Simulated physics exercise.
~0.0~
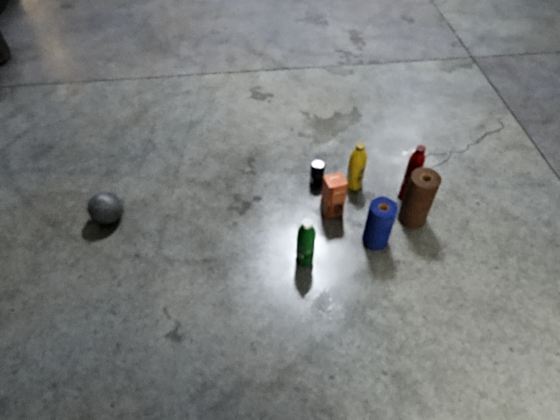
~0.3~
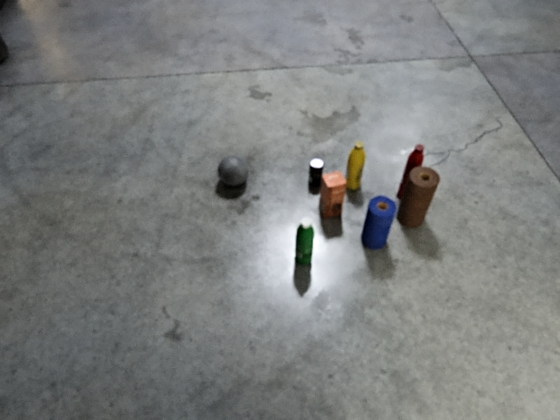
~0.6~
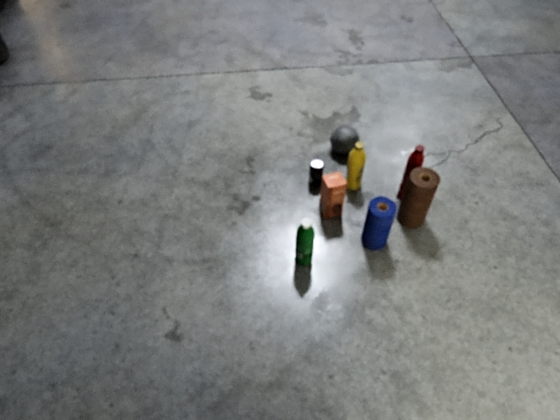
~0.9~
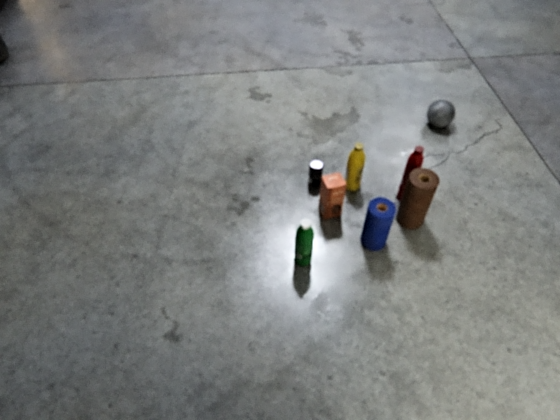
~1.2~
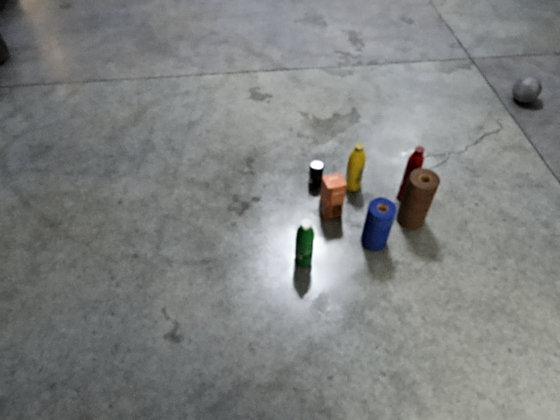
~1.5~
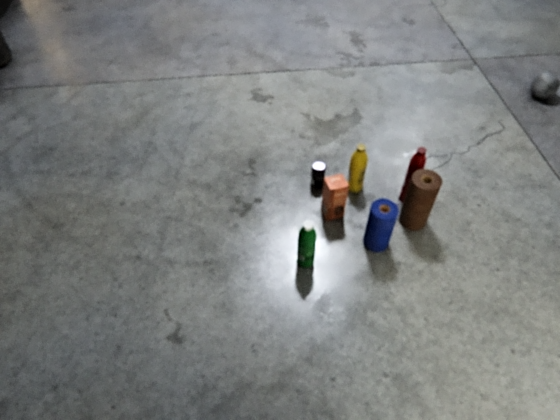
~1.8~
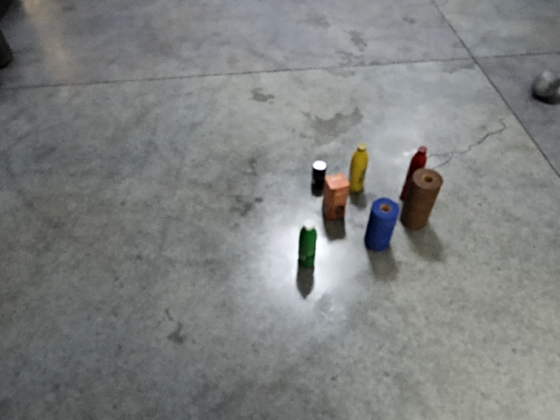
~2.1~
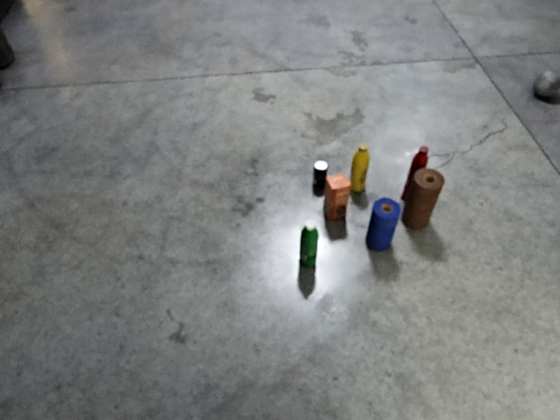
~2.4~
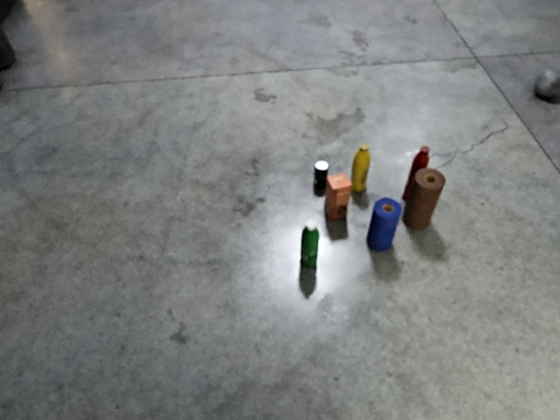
On a grey concrete floor, a grey ball rolled from the left, passed behind a group of standing bottles, rolls, a can and an orange carton without knocking any over, and came to rest at the far right, with everything still upright.
